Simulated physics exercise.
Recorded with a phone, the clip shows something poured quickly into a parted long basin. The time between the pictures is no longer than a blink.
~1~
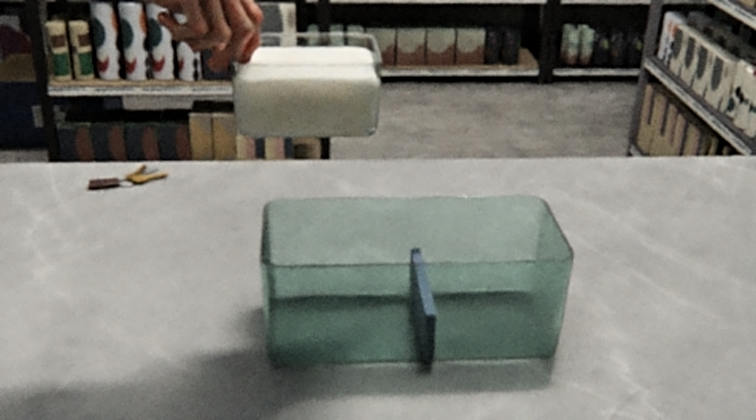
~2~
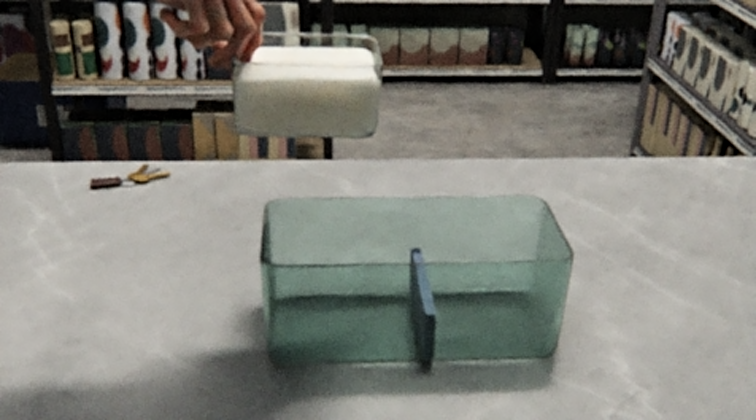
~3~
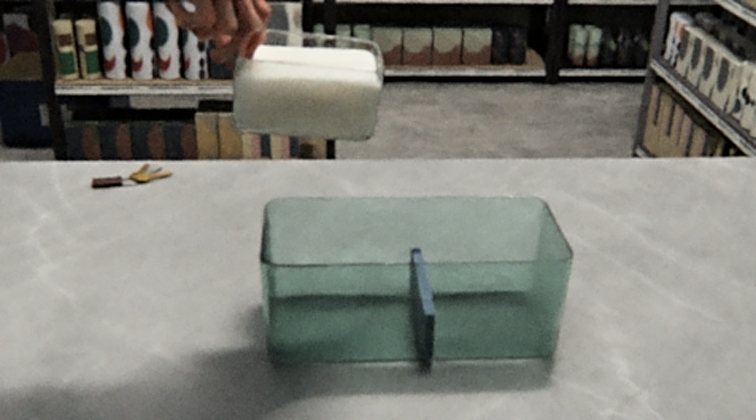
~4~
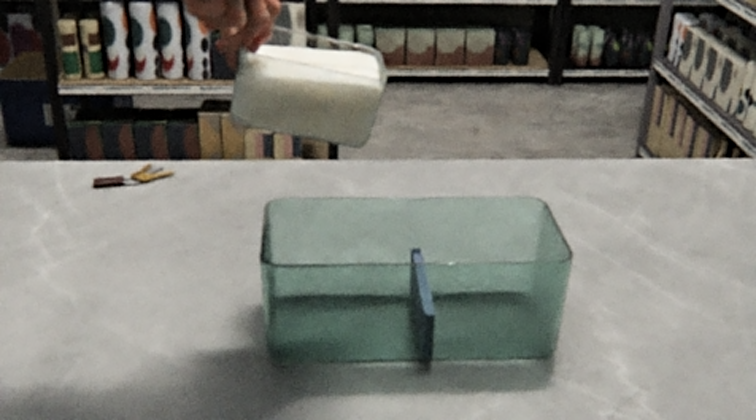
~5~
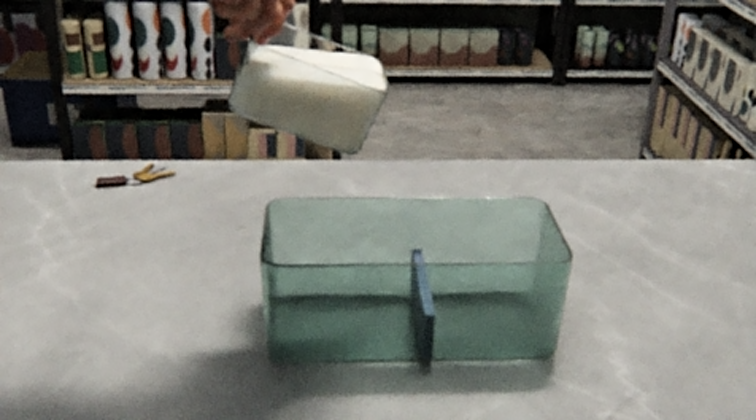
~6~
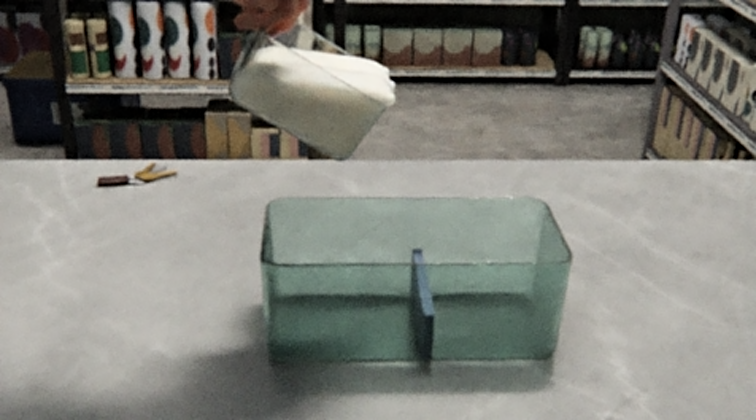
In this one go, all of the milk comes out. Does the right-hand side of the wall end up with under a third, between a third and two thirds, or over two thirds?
Middling share.
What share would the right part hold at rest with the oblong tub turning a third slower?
I'd estimate about 70 percent ends up there.
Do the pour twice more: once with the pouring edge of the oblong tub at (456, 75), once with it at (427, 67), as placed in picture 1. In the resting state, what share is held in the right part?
First try: 90 percent; second try: 85 percent.
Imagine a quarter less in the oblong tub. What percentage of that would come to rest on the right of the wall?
It comes to near 50 per cent.
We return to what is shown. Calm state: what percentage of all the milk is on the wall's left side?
Roughly 35 per cent.
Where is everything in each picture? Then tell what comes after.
In the first frame, tilt 0°; pouring edge (377, 51); surface from (237, 61) to (374, 61); the long basin's rim runs from (263, 232) to (558, 228); the wall's top is at (423, 280).
In the second frame, tilt 1°; pouring edge (378, 53); surface from (238, 61) to (375, 62).
In the third frame, tilt 6°; pouring edge (380, 58); surface from (239, 59) to (377, 63).
In the fourth frame, tilt 12°; pouring edge (382, 67); surface from (241, 58) to (379, 66).
In the fifth frame, tilt 21°; pouring edge (384, 79); surface from (243, 59) to (384, 70).
In the sixth frame, tilt 32°; pouring edge (384, 93); surface from (241, 61) to (382, 81); 4 per cent is over the edge.
A moment on, the oblong tub is tipped on its side and 26 per cent is still to pour, 2 is left of the wall and 21 right of it.
Next, the oblong tub is tipped on its side and 7 per cent is still to pour, 20 is left of the wall and 64 right of it.
Then the oblong tub is tipped on its side and 2 per cent is still to pour, 32 is left of the wall and 60 right of it.
Later the oblong tub is tipped on its side and 0 per cent is still to pour, 35 is left of the wall and 60 right of it.
At rest 36 per cent lies left of the wall, 60 right of it and 4 outside.
